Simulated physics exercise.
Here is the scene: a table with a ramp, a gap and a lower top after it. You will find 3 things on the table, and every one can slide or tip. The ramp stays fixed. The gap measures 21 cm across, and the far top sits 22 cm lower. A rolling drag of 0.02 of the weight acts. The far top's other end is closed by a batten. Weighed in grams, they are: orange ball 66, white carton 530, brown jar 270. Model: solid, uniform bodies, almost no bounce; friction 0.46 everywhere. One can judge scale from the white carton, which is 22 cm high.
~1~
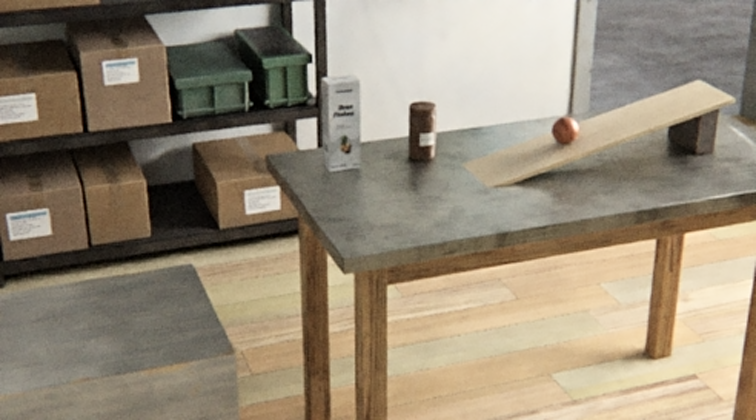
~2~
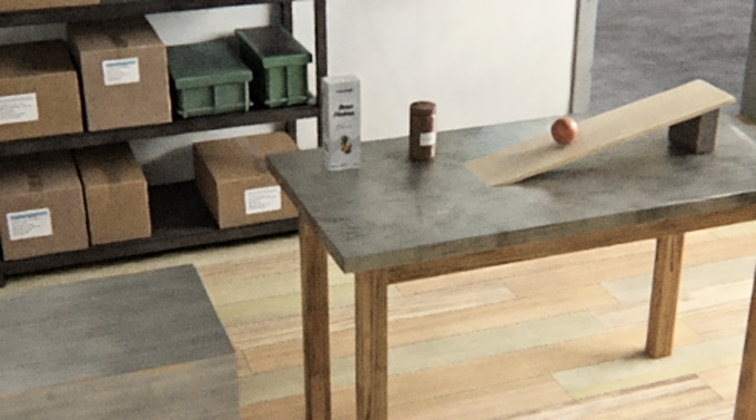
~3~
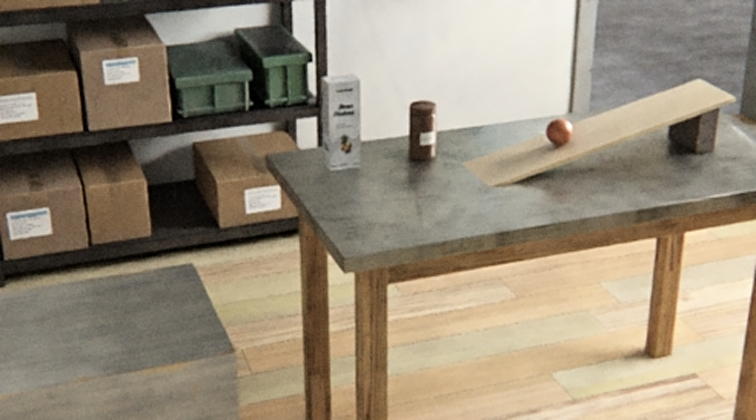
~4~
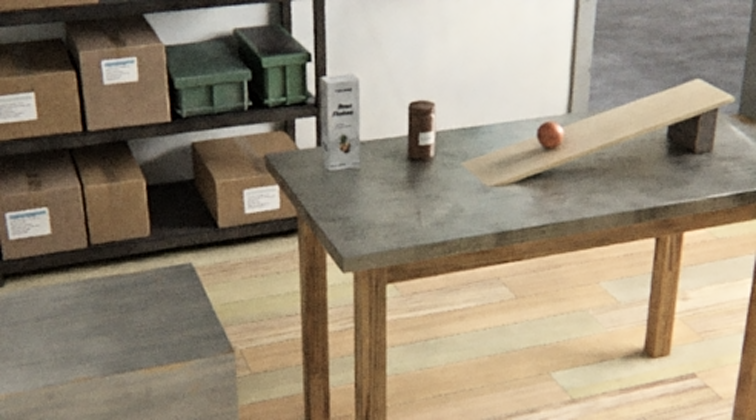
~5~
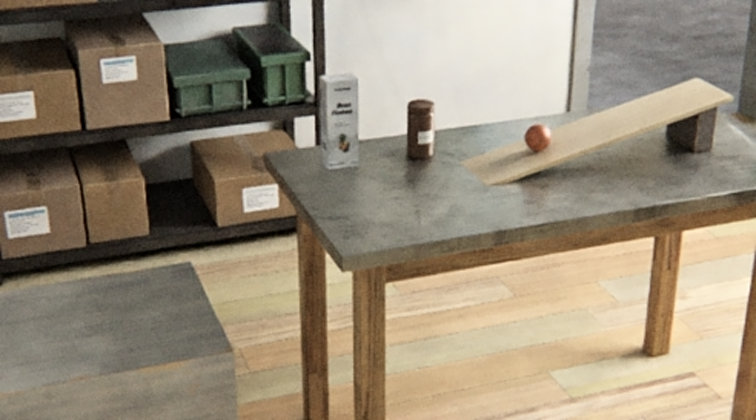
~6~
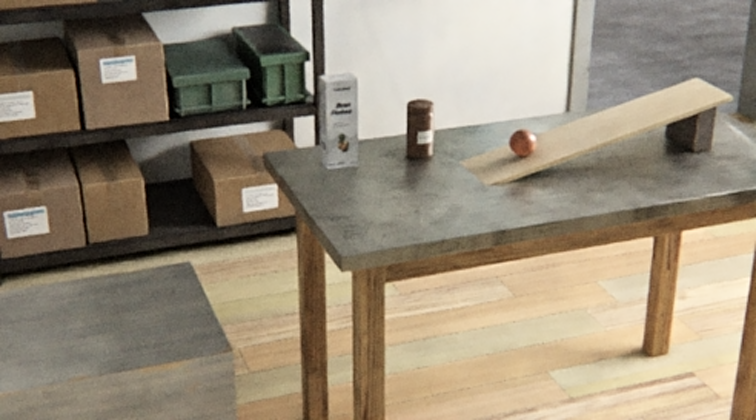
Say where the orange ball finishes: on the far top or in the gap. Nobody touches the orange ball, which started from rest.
Down.
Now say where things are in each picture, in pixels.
In the first frame, 65 cm to the edge; orange ball (565, 130); white carton (341, 123).
In the second frame, 65 cm to the edge; orange ball (564, 130); white carton (342, 123).
In the third frame, 64 cm to the edge; orange ball (559, 132); white carton (342, 123).
In the fourth frame, 61 cm to the edge; orange ball (550, 134); white carton (341, 123).
In the fifth frame, 59 cm to the edge; orange ball (538, 138); white carton (340, 122).
In the sixth frame, 55 cm to the edge; orange ball (523, 143); white carton (339, 121).
Then, 0.30 s later than the last frame, 34 cm to the edge; orange ball near (441, 166).
Then, 0.70 s later than the last frame, 4 cm to the edge; orange ball near (317, 183).
Then, 1.10 s later than the last frame, down in the gap; orange ball near (241, 397).
When it is over, down in the gap; the bystanders within 8 cm of the start.
